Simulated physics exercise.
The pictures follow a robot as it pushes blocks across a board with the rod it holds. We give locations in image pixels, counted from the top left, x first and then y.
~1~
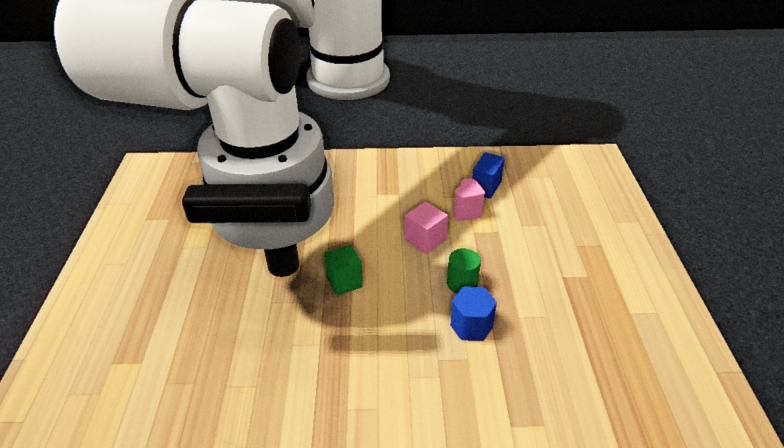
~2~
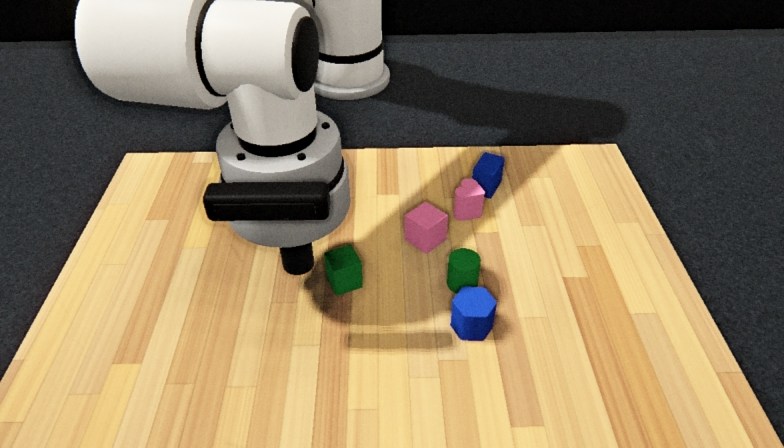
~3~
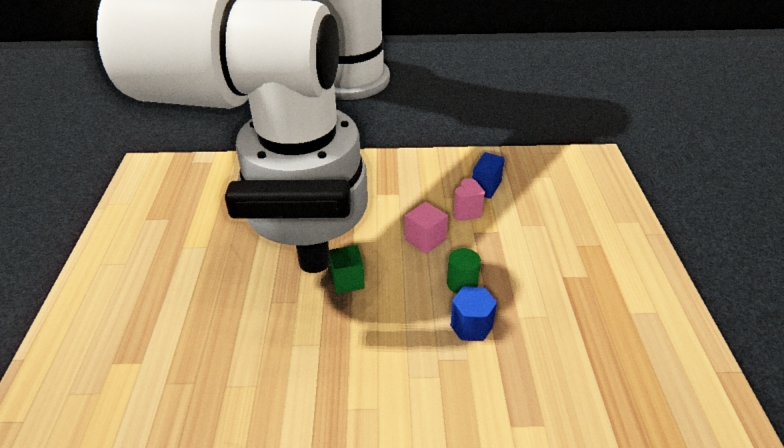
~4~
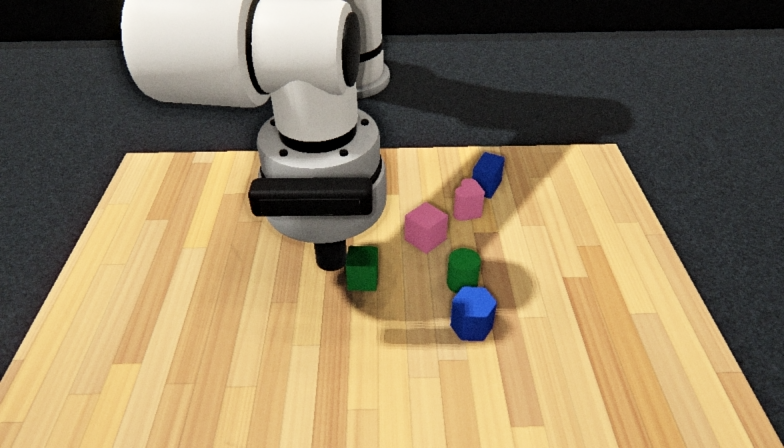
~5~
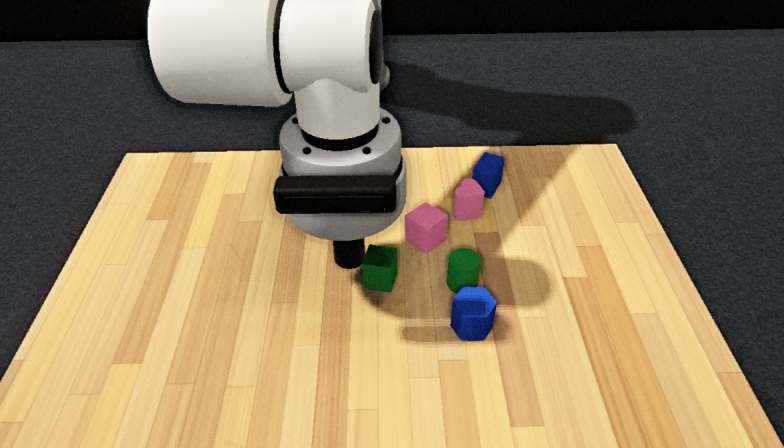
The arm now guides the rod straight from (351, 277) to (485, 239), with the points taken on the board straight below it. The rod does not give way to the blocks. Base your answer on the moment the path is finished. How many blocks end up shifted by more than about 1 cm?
2.
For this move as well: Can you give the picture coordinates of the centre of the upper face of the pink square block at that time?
(441, 204)
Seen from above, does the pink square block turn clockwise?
I expect not.
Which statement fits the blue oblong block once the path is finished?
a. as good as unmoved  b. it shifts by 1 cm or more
That would be a.
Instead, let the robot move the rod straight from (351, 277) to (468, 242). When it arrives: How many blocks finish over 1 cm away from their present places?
I predict two.
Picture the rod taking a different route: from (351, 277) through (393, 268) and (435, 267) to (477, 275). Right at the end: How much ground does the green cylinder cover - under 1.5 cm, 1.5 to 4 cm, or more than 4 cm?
My answer is that it shifts 1.5 to 4 cm.
On the path given first. One third of the way, rod at (399, 244); green square block at (414, 256), turned 45° clockwise.
Two thirds of the way, rod at (445, 232); green square block at (416, 256), turned 55° clockwise; pink square block at (440, 205), turned 60° anticlockwise.
At the end, rod at (488, 221); green square block at (416, 256), turned 55° clockwise; pink square block at (441, 204), turned 65° anticlockwise; pink heart-shaped block not moved; blue oblong block not moved.
